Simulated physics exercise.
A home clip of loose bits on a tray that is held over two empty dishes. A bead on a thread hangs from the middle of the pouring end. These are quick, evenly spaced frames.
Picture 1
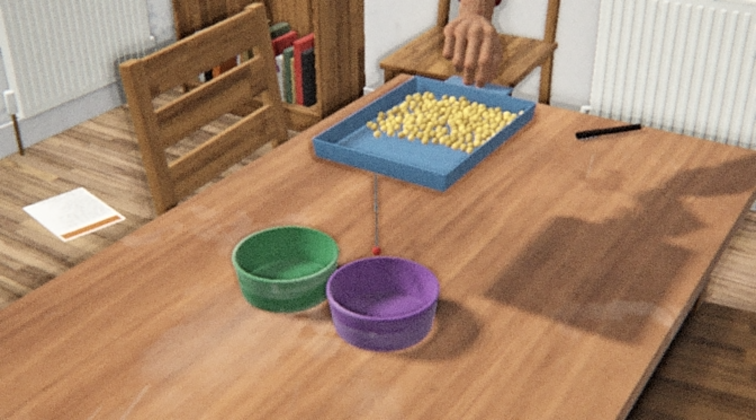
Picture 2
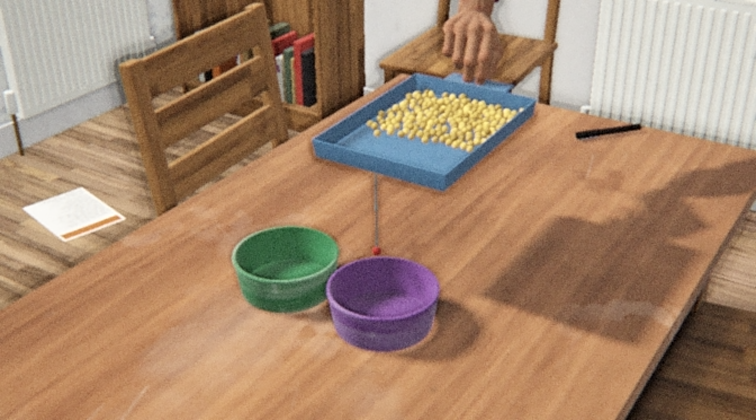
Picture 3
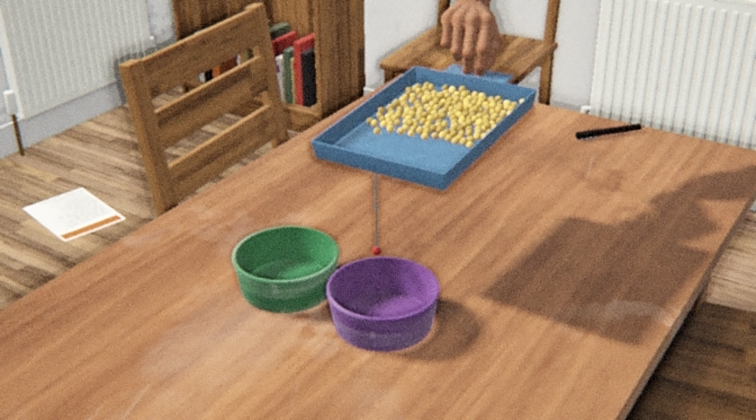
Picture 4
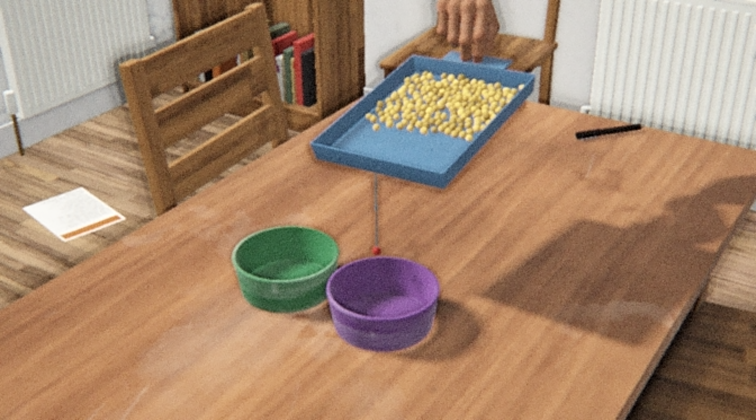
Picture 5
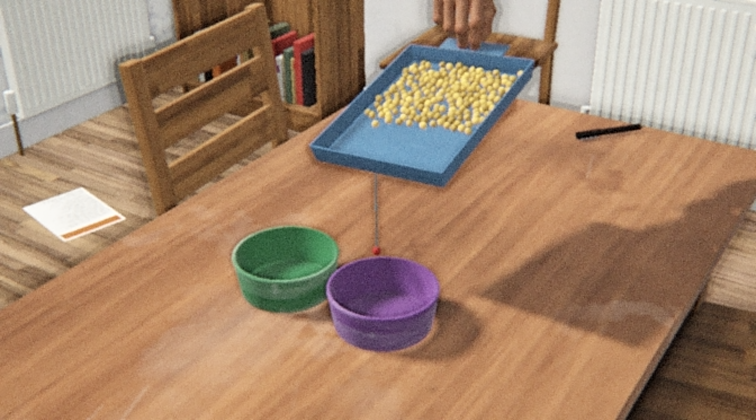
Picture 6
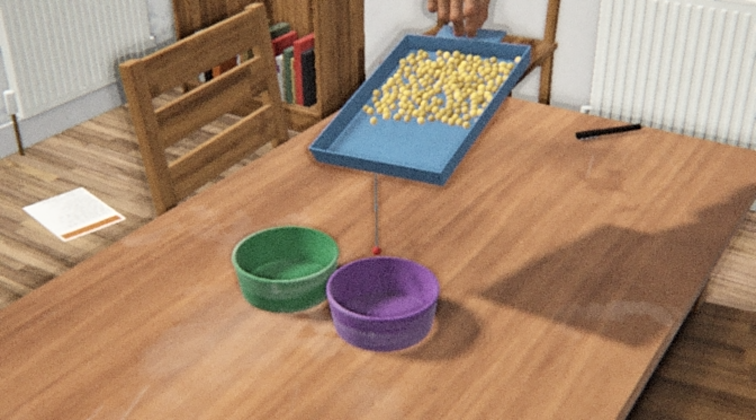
A hand raises the far end of a blue tray of yellow bits above two bowls.
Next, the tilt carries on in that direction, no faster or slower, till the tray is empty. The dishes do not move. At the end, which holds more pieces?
Fuller: The left dish.
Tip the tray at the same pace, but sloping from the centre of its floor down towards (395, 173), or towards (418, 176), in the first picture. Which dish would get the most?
One: The right one. Two: The right-hand dish.
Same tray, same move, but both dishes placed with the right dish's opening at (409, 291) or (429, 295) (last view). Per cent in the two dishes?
About 80 and 80 per cent.
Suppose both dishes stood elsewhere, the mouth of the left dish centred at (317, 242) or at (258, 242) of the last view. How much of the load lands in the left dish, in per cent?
About 60 and 20 per cent.
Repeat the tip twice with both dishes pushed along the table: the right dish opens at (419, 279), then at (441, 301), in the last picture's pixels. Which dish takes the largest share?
First the left-hand dish, then the left-hand dish.
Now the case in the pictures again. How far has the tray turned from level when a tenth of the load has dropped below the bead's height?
At some 80 degrees.
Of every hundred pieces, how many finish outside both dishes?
Some 20 per cent.
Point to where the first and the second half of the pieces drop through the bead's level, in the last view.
At about (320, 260), then at (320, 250).
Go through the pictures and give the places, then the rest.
The first picture shows corners of the pouring end near (316, 139) and (444, 173), level; middle of the load near (451, 123), puffed corn balls; left dish near (254, 291); right dish near (353, 328); bead on its thread near (377, 251).
The second picture shows corners of the pouring end near (315, 139) and (444, 173), level; middle of the load near (451, 121).
The third picture shows corners of the pouring end near (315, 140) and (443, 172), tipped barely, lowest at the left corner; middle of the load near (451, 115).
The fourth picture shows corners of the pouring end near (314, 142) and (442, 171), tipped a little, lowest at the left corner; middle of the load near (450, 106).
The fifth picture shows corners of the pouring end near (313, 145) and (440, 171), tipped a little, lowest at the left corner; middle of the load near (449, 97).
The sixth picture shows corners of the pouring end near (312, 147) and (439, 170), tipped clearly, lowest at the left corner; middle of the load near (447, 88); left dish near (254, 291); right dish near (353, 328).
Shortly afterwards, tray tipped steeply; all but a few on the tray; only a few in the left dish; only a few outside both; a little in the air.
Next, tray tipped past a quarter turn; the bulk on the tray; only a few in the right dish; a little in the left dish; only a few outside both; a little in the air.
Some moments later, tray tipped past a quarter turn; near a quarter in the right dish; near half in the left dish; near a quarter outside both.
In the end, tray tipped past a quarter turn; near a quarter in the right dish; near half in the left dish; a little outside both.
